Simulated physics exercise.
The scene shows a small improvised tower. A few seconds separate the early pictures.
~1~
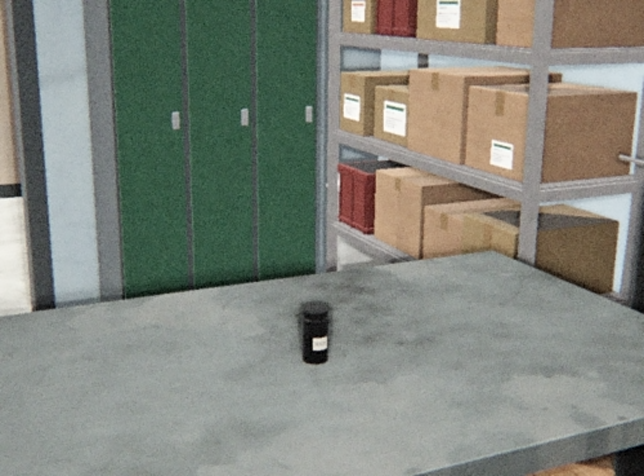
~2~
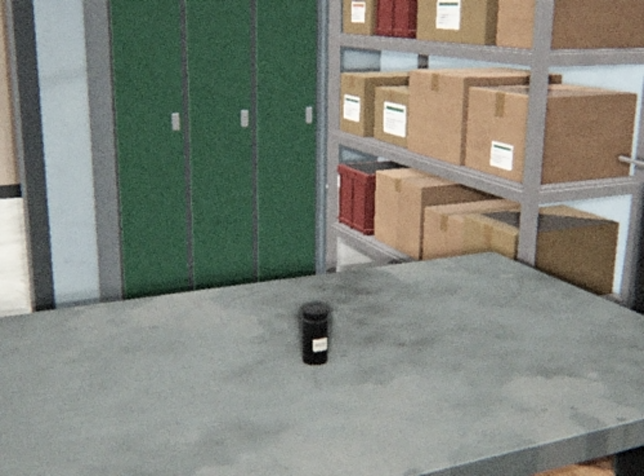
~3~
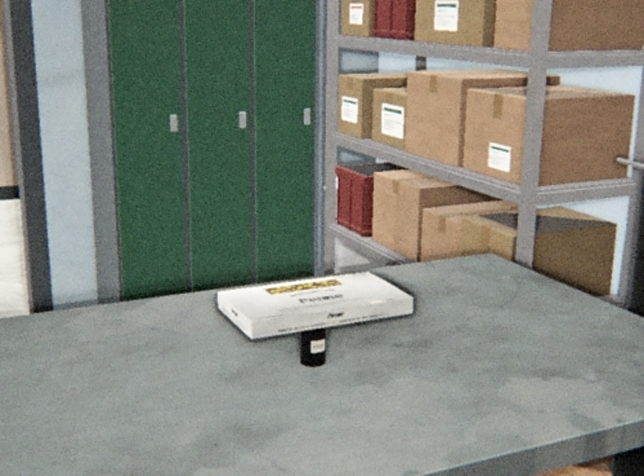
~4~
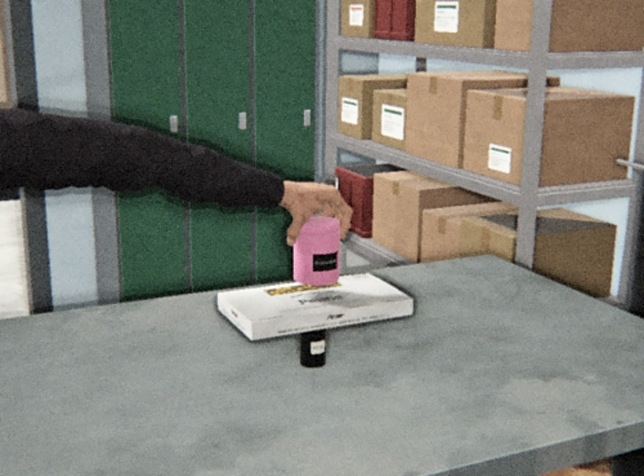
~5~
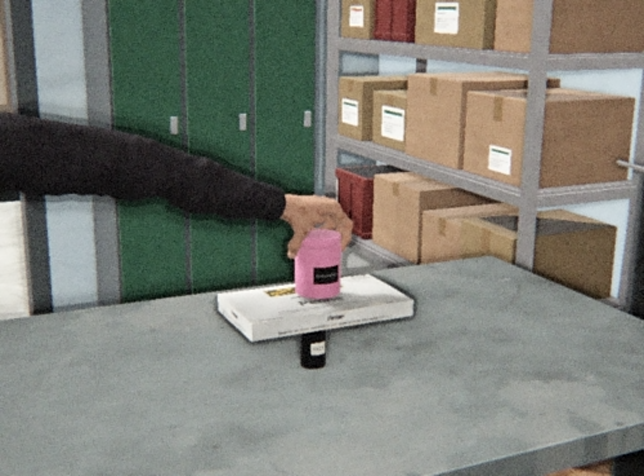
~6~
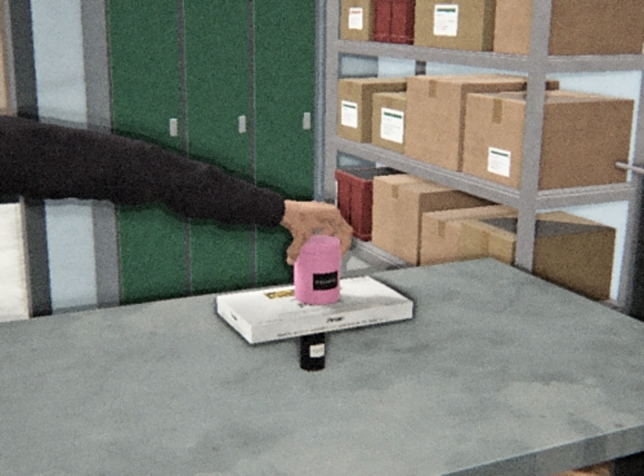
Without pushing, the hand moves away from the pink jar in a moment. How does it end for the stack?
In the end the stack is still standing.
Then, 0.30 s after the last picture, nothing has stirred.
Then, 1.00 s after the last picture, pink jar resting near (317, 270).
At rest, all 3 in place. Seen from the same camera at the end, pink jar near (317, 270). The stack holds.
